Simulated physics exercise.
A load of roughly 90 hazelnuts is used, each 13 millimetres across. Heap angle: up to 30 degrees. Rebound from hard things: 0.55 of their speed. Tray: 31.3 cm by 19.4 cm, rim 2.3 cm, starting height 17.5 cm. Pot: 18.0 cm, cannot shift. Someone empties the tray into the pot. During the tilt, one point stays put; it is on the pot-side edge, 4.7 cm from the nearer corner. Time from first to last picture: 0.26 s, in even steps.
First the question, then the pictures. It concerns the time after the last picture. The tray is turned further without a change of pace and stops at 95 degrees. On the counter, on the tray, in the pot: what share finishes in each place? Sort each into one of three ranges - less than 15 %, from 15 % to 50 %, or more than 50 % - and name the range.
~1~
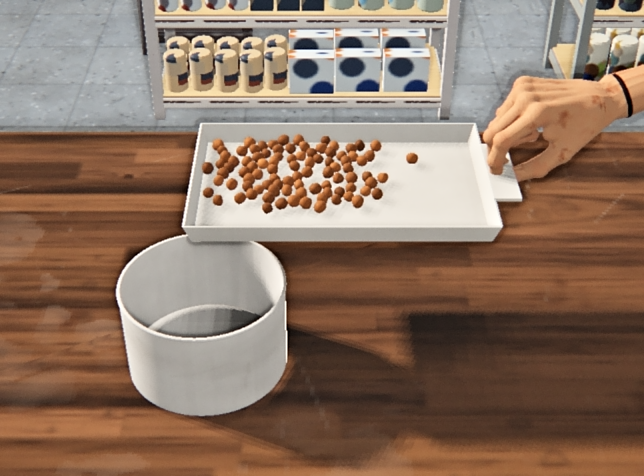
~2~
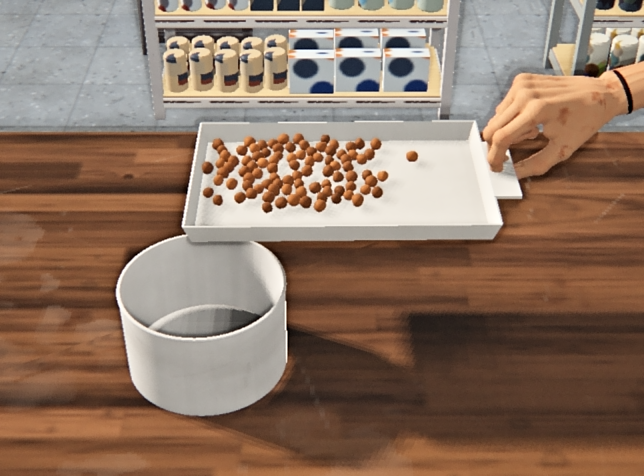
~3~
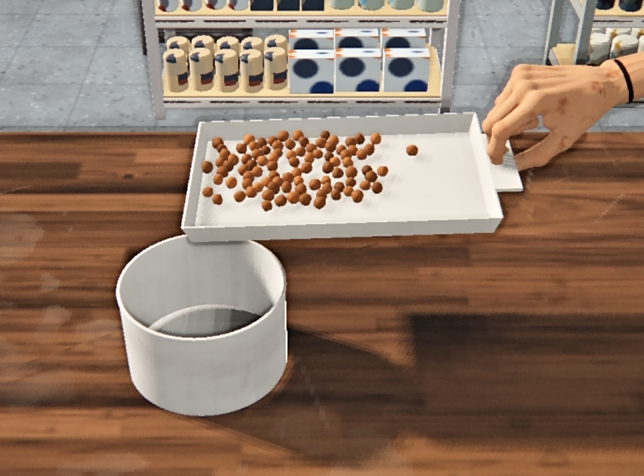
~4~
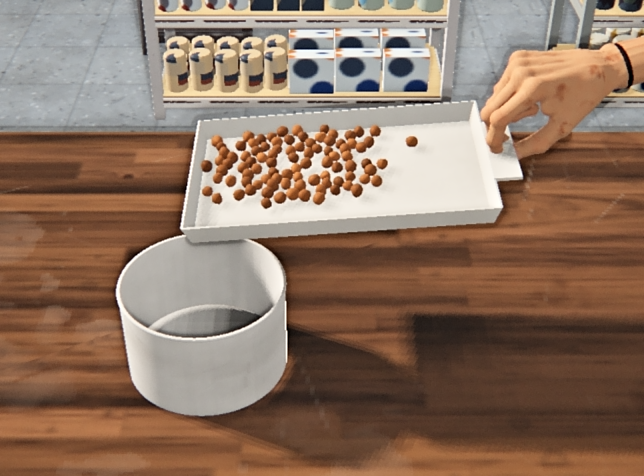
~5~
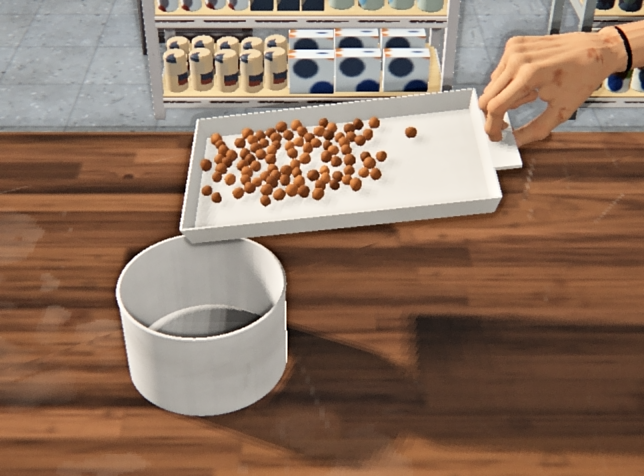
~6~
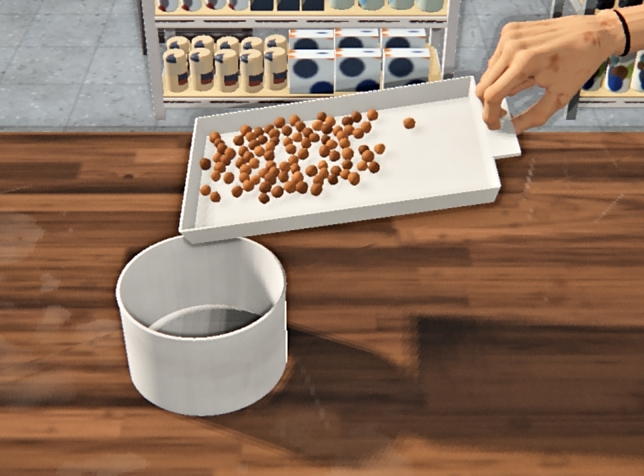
Ranges: Counter: From 15 % to 50 %; tray: Less than 15 %; pot: More than 50 %.
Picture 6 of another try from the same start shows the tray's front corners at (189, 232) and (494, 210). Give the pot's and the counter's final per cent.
Final per cent - pot 95, counter 5.
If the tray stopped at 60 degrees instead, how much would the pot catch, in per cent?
In that case it comes to about 0 in a hundred.
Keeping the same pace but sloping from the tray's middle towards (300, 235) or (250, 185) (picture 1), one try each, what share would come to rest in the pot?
I'd put it at roughly 95 per cent for the first tilt and roughly 25 per cent for the second.
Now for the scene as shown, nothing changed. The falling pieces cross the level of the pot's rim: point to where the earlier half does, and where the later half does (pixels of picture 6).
The first half passes near (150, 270) and the second half near (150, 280).
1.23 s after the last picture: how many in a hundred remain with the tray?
100 %, give or take.
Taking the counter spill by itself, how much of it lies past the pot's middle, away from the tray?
Near 100 in a hundred.
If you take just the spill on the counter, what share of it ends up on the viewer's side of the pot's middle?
About 20 per cent.
Then, 0.74 s after the last picture, tilt 50 degrees; the tray holds 100 %, the pot 0 %.
Then, 1.23 s after the last picture, tilt 77 degrees; the tray holds 100 %, the pot 0 %.
Then, 1.78 s after the last picture, tilt 95 degrees; the tray holds 0 %, the pot 75 %.
In the end, counter 25 %, tray 0 %, pot 75 %.
